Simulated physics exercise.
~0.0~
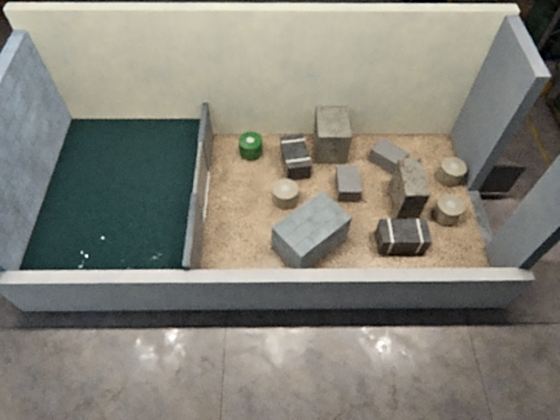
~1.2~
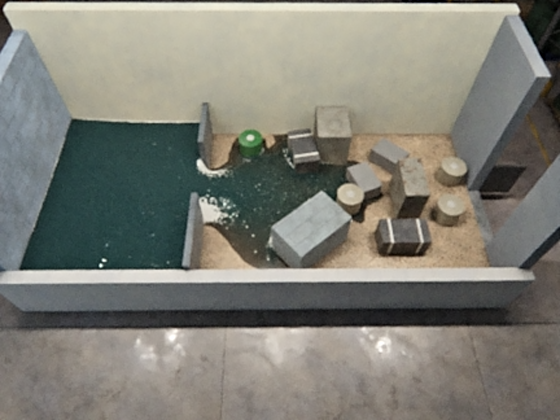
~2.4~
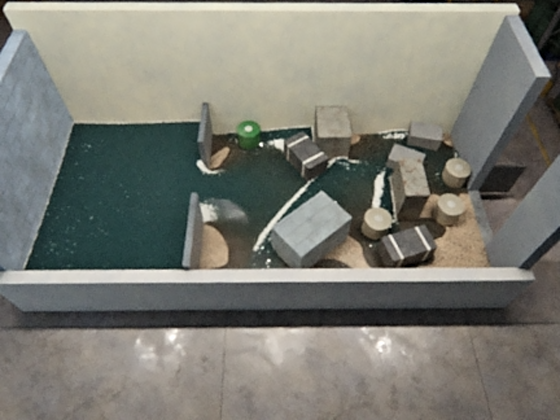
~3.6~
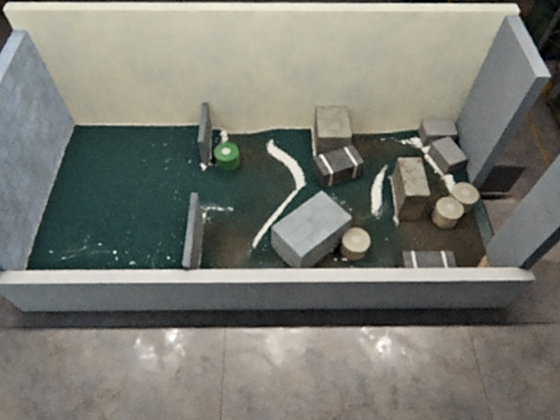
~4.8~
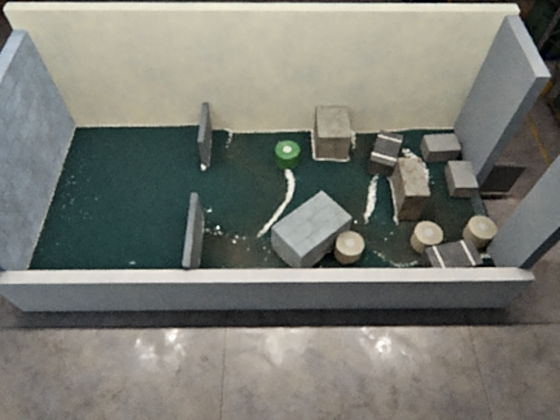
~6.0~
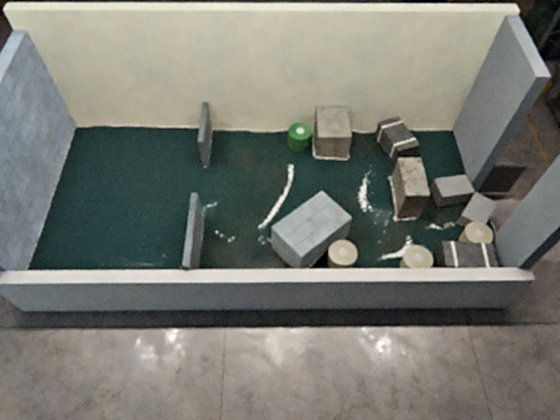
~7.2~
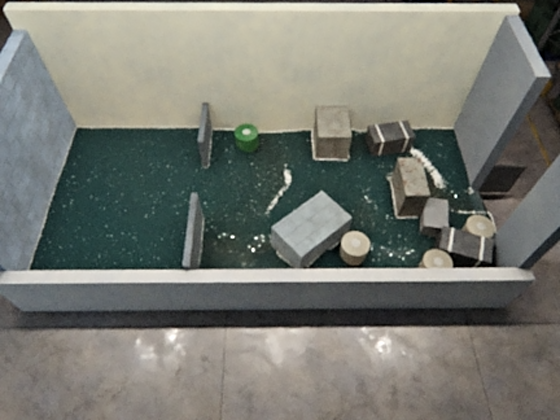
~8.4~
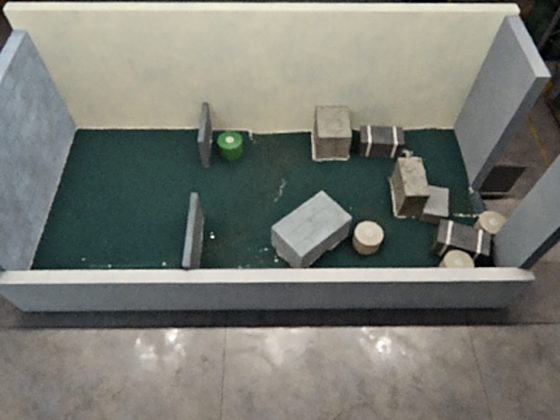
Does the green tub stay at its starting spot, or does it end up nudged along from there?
The green tub is nudged along. After drifting about, it ends a little to the left of where it began, close to the dividing wall.
